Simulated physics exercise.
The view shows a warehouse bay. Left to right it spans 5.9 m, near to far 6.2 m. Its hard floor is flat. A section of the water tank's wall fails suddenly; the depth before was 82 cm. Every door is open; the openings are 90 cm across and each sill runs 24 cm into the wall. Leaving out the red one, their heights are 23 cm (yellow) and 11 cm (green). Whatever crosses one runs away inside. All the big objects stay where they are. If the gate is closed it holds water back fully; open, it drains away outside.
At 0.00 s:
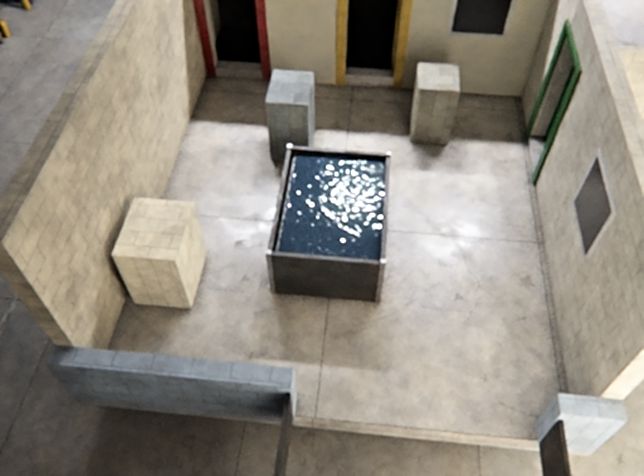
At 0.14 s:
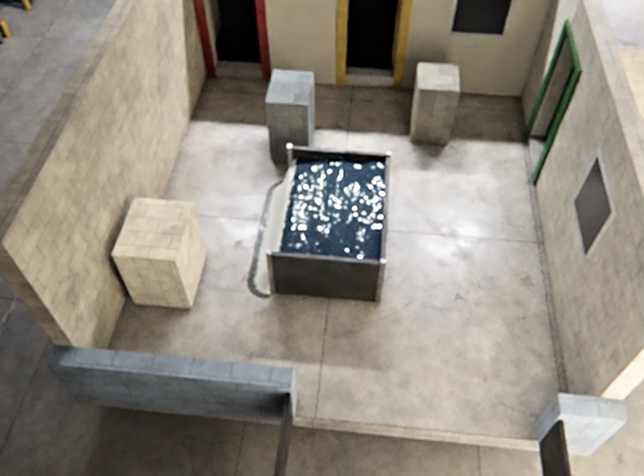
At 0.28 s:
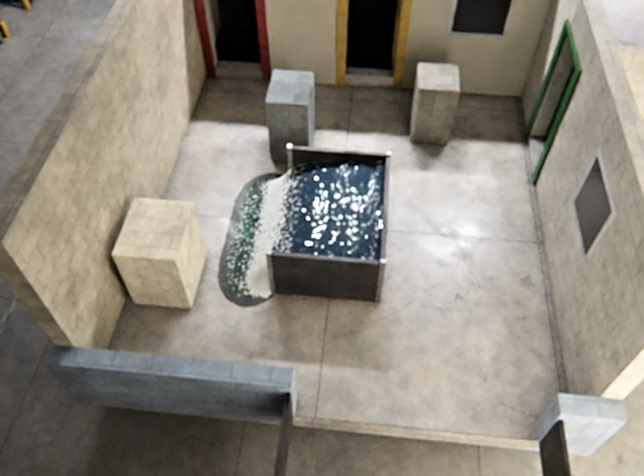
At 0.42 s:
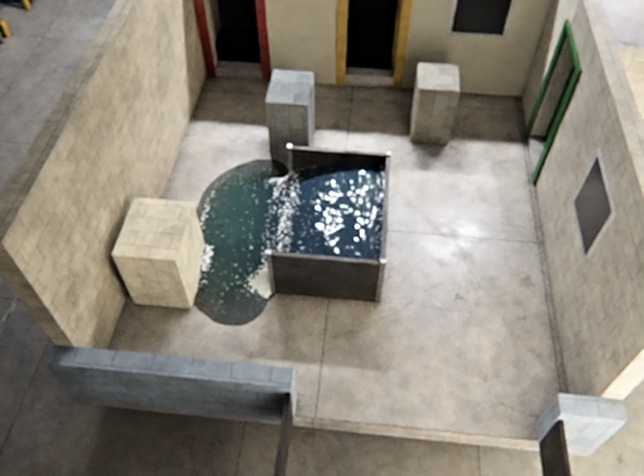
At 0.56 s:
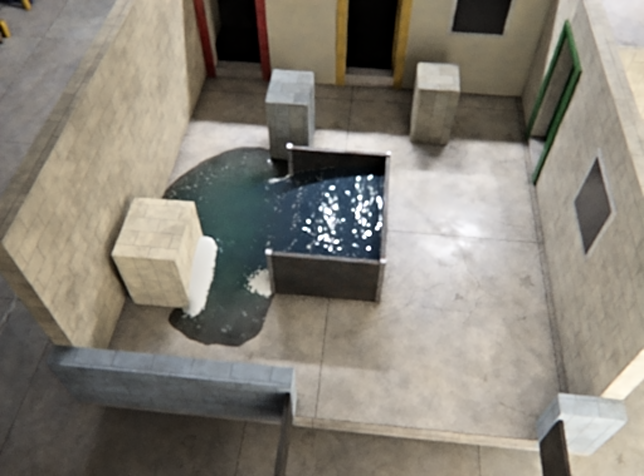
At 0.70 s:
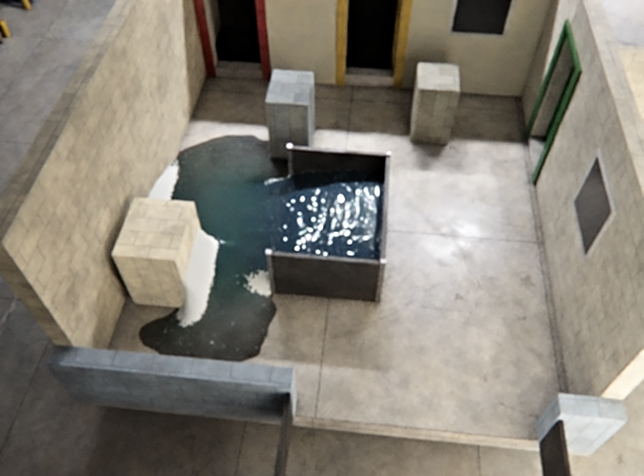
Dark water pouring from the open left side of a tank, spreading across a walled concrete floor and around a pale block.
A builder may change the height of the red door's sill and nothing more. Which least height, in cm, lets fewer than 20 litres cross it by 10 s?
At least 28 cm or so.
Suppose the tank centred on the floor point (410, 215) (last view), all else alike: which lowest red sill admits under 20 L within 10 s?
Some 20 cm.
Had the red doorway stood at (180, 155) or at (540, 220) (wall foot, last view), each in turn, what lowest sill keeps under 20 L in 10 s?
Roughly 24 and 6.5 cm.
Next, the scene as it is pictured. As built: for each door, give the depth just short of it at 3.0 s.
Depths in cm: Yellow 6, green 0, red 29.
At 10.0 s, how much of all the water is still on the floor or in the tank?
Roughly 86 in a hundred.
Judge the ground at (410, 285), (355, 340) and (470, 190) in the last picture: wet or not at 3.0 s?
In that order: Not reached, under water, dry.
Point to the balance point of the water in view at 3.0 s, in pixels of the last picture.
Around (245, 211).
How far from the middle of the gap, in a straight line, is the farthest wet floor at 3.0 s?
About 4.2 m.
After 1.4 s water covers 25 % of the floor, deepest (53 cm) near (165, 225); it has not reached the red door.
After 3.0 s water covers 50 % of the floor, deepest (32 cm) near (204, 84); 29 cm at the red door, 64 litres in over its 19 cm sill.
After 10.0 s water covers 100 % of the floor, deepest (10 cm) near (391, 234); 5 cm at the red door, 98 litres in over its 19 cm sill.
At the red door as built, the water arrived by 1.8 s and peaked near 33 cm at 2.4 s.
Run again over the same 10 s with other heights there, 39 litres in over 25 cm, 5 litres over 34 cm. The limit of 20 litres is kept from about 28 cm up.
